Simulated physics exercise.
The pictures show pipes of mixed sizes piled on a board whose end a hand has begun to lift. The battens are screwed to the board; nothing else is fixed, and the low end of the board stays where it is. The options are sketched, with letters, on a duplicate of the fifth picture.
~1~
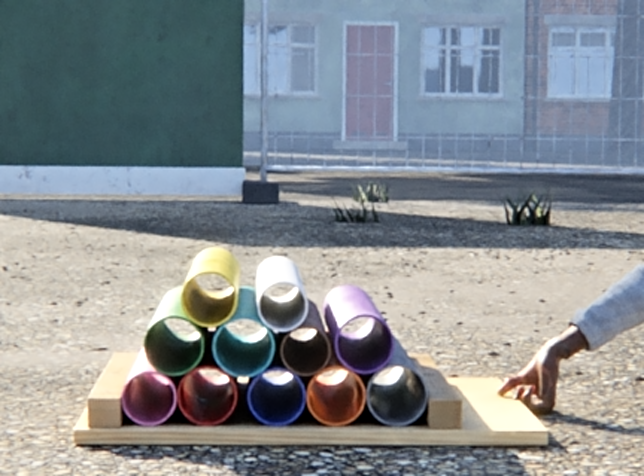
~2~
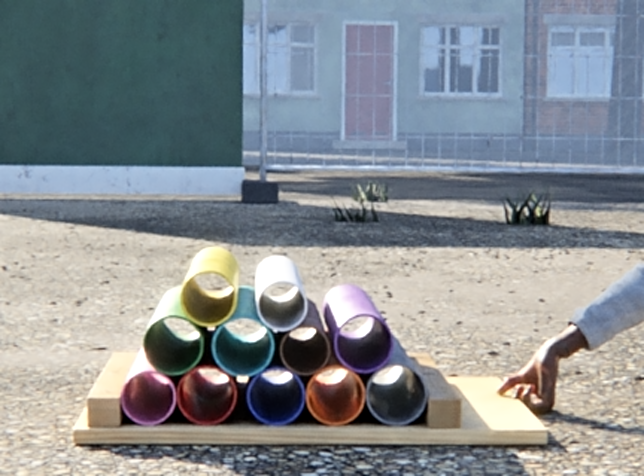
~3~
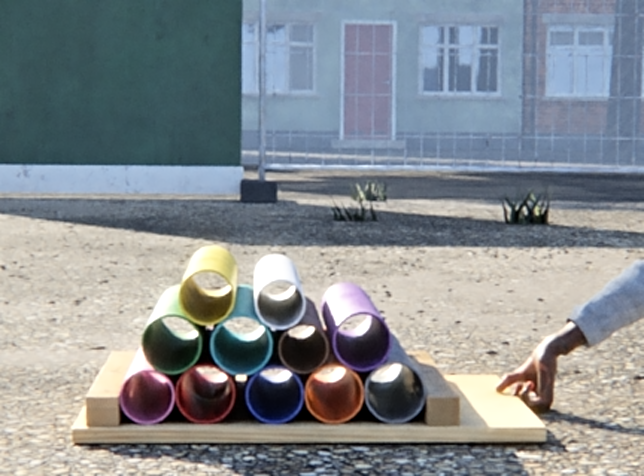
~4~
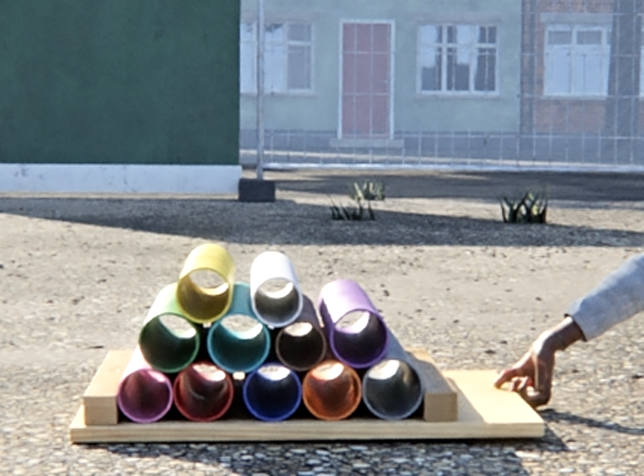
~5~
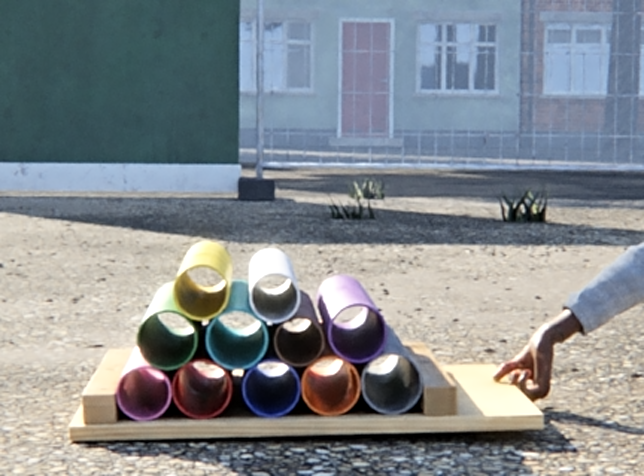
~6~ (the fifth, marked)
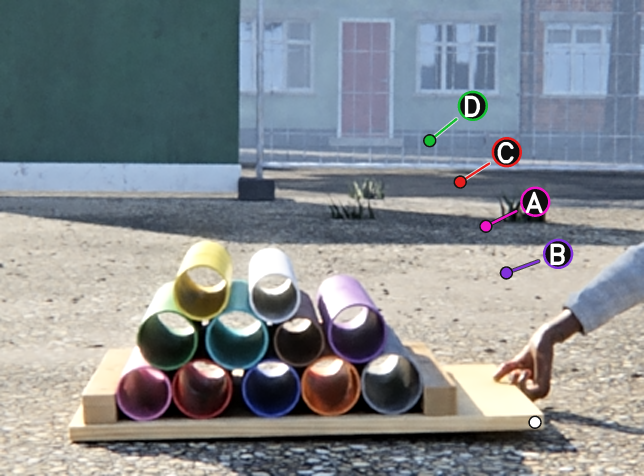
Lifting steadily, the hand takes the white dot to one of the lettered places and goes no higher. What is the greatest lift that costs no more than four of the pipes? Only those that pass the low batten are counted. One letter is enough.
Mark A is as high as it can go.
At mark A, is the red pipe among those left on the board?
The red pipe: Yes.
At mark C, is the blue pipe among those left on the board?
Yes.
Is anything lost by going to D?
Yes, at D.
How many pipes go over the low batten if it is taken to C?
It comes to six.
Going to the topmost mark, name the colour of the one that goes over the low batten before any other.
The green one.
On the marked copy, A at (486, 226); B at (506, 273); C at (460, 182); D at (430, 141); the white dot at (535, 423).
With A. Early on, board at 17°.
Further on, board at 27°.
At the end, board at 27°, three over the low batten (green, turquoise, yellow).
As for the rest, B one over the low batten (green); C six over the low batten; D six over the low batten.
